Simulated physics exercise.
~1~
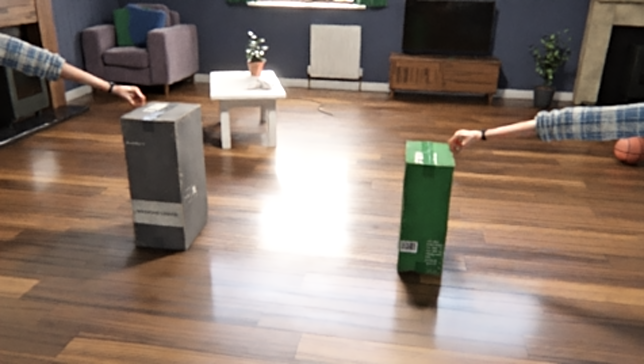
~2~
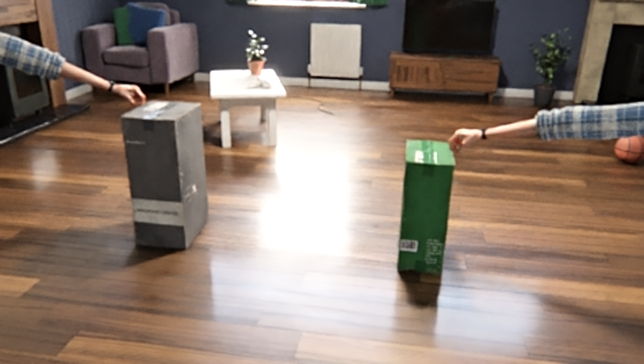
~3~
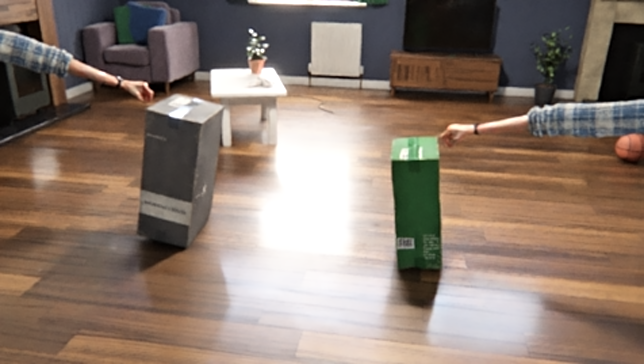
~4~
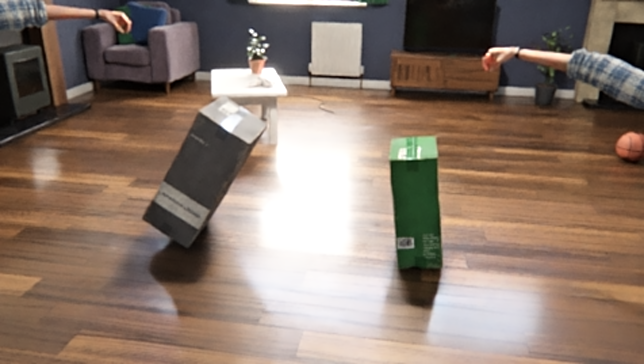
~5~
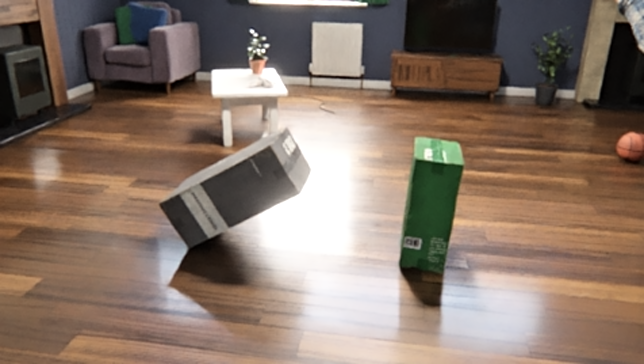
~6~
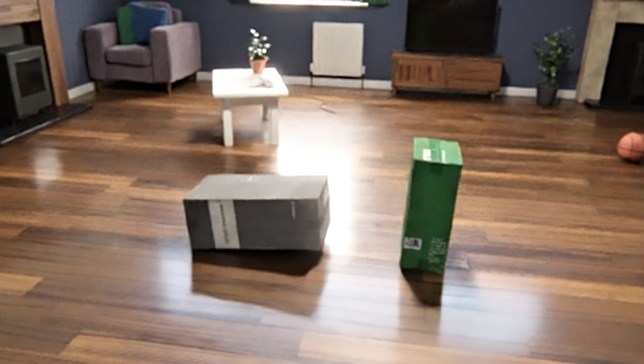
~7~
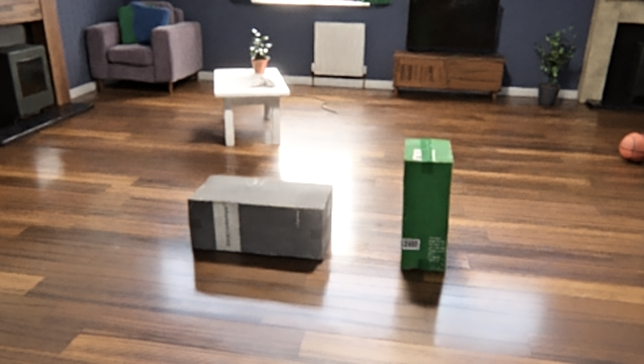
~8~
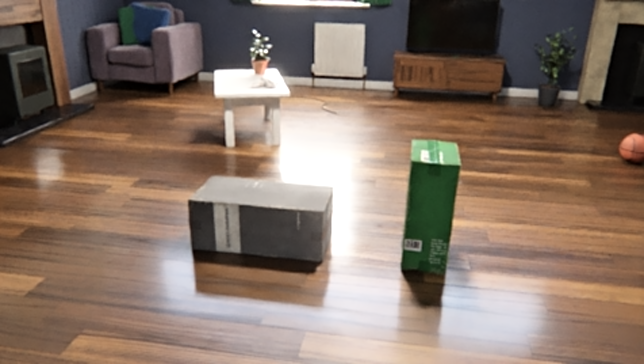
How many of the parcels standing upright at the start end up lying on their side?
One of the two parcels ends up on its side, the grey one. The green parcel is still standing.
